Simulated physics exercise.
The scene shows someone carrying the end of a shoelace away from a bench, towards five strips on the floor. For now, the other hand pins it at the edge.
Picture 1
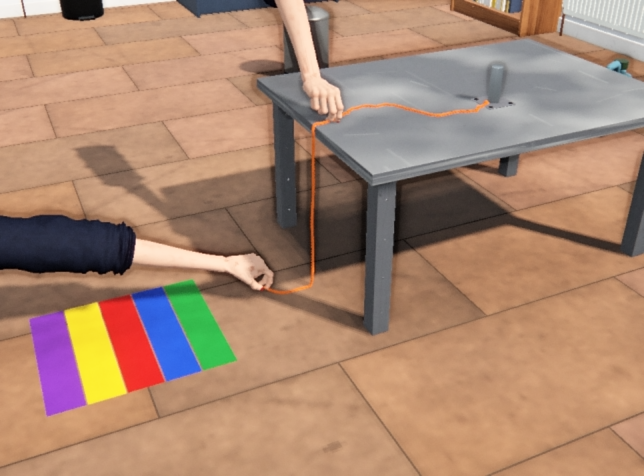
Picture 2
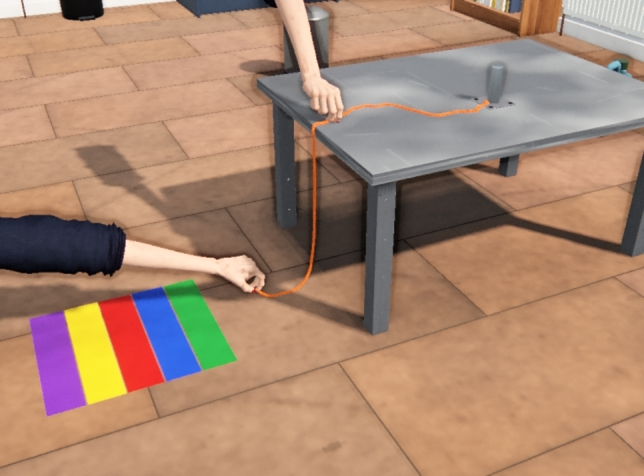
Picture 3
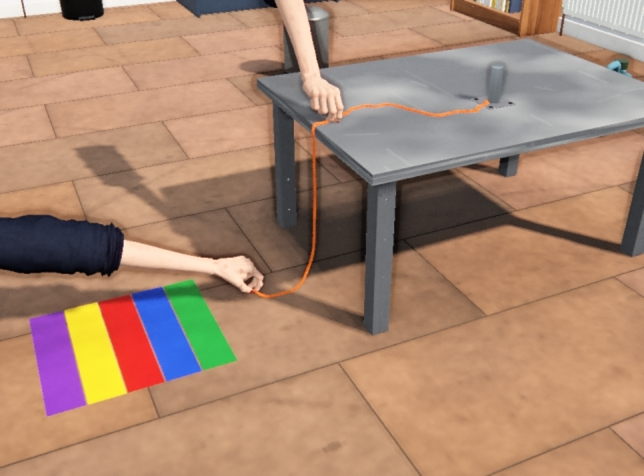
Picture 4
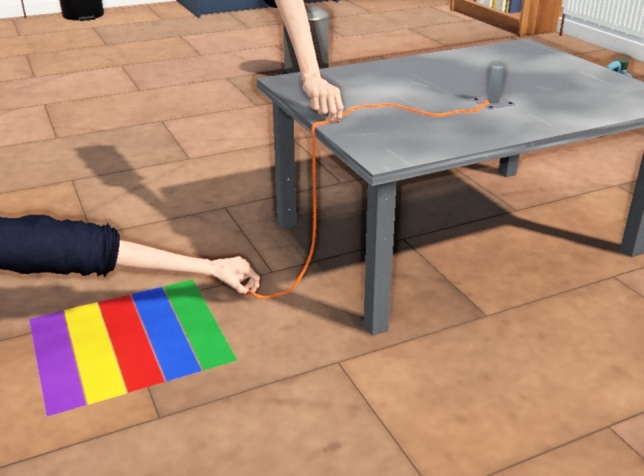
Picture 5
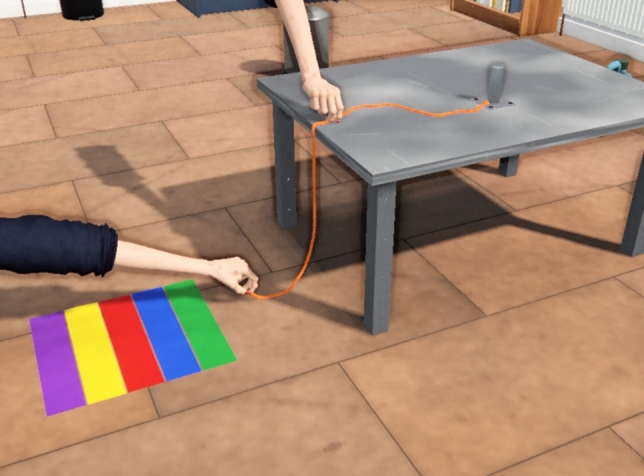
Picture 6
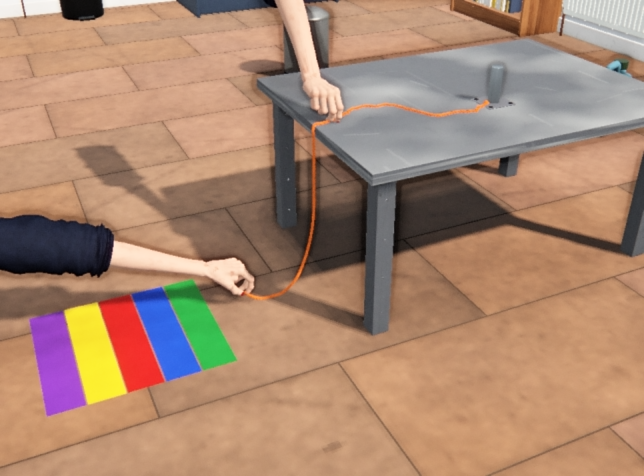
A hand in a dark sleeve, low on the left, holds the loose end of an orange shoelace and draws it slightly left, then barely moves, in a tiled room seen from above at an angle. The lace runs from a grey peg across a grey bench, under another hand at its edge. Purple, yellow, red, blue and green strips lie below the sleeved arm, and the camera stays still.
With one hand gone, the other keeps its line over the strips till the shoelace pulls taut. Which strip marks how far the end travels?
The yellow strip.
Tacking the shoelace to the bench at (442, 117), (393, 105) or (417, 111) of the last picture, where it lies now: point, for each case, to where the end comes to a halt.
Estimated spots in sequence: (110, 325), (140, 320), (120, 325).
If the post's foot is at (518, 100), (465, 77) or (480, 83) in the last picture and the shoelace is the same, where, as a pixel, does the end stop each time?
Try by try, around (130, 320), (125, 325) and (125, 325).
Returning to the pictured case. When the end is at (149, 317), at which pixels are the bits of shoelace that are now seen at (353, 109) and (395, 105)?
They go to (326, 123) and to (373, 118).
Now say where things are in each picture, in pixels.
End (264, 287); green (212, 348); blue (177, 358); red (140, 369); yellow (102, 380); purple (62, 391), in the first picture.
End (255, 289); shoelace through (472, 111) (409, 109) (348, 111) (314, 149) (315, 213) (307, 275), in the second picture.
End (254, 290), in the third picture.
End (250, 291); shoelace through (472, 111) (409, 109) (348, 111) (314, 149) (315, 213) (301, 275), in the fourth picture.
End (248, 291), in the fifth picture.
End (245, 292); shoelace through (472, 111) (409, 109) (348, 111) (314, 149) (314, 213) (298, 276), in the sixth picture.
Soon after, end near (149, 317); over blue.
After that, end near (113, 326); over red.
At the stop, end near (92, 332); over yellow. It gets as far as the yellow strip.
